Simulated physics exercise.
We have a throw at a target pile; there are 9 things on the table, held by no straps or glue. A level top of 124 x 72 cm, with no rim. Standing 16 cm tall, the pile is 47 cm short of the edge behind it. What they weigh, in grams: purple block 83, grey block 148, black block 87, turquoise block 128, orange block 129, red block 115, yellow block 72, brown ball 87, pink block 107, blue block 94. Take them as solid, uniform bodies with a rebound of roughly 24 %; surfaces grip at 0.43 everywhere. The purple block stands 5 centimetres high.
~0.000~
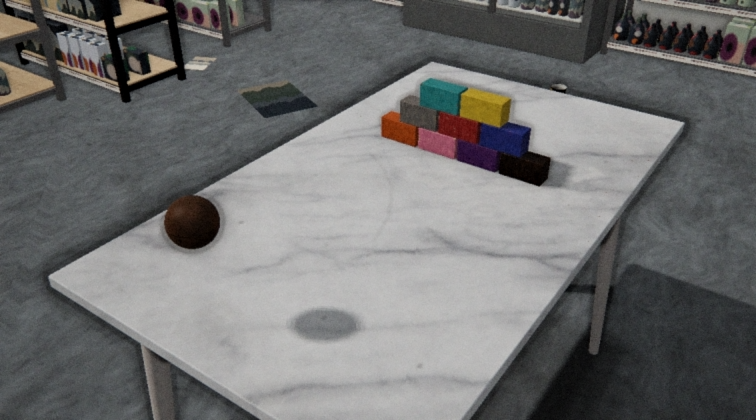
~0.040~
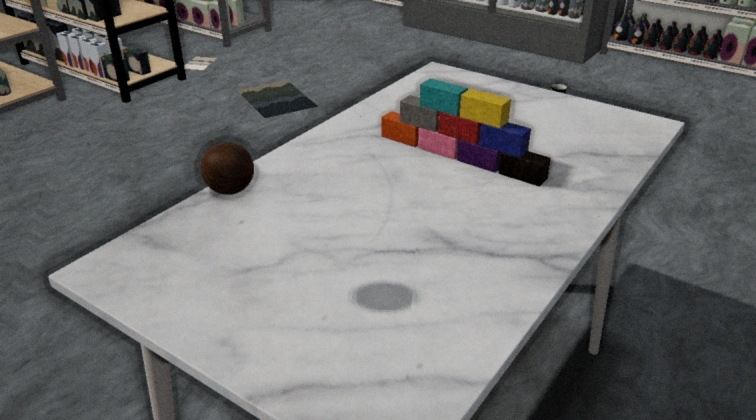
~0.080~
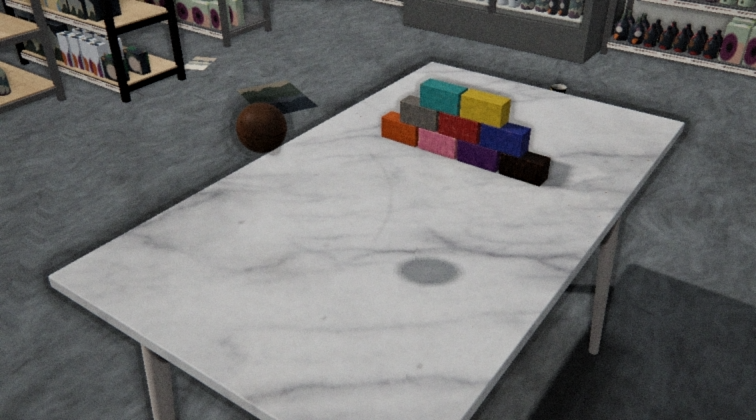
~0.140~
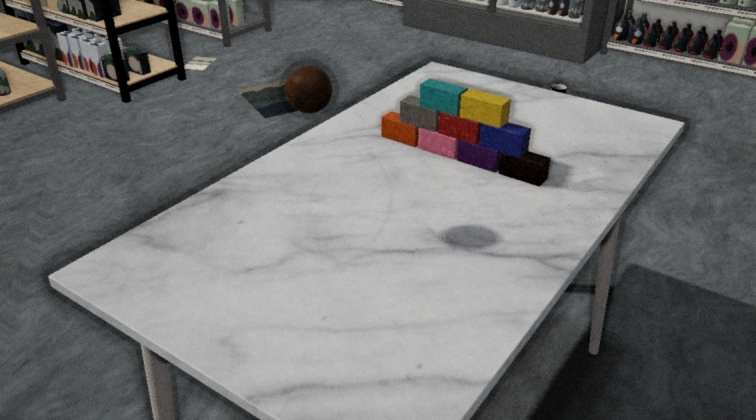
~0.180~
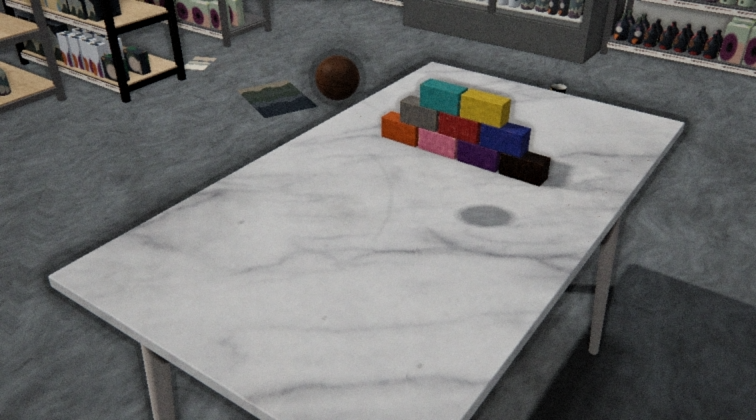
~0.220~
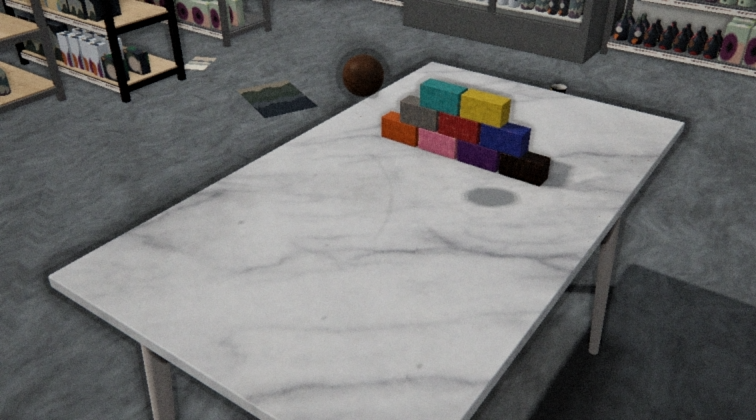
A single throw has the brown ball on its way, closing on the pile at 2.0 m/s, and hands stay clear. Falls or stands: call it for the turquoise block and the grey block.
Turquoise block: Falls; grey block: Falls.
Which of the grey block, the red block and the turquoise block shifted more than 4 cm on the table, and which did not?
In short, the grey block leaves its position, the red block stays close to home, the turquoise block leaves its position.
After 0.32 s, brown ball near (415, 102).
After 0.52 s, brown ball near (400, 144); turquoise block 68° off upright near (472, 113); grey block on its side near (434, 123).
After 0.62 s, brown ball near (397, 145); turquoise block on its side near (490, 112); grey block on its side near (435, 124).
In the end (1.1 s), toppled on the table, grey block and turquoise block; the other 7 under 4 cm from the start. At the end, from the last picture's camera, turquoise block near (498, 114), grey block near (435, 124).
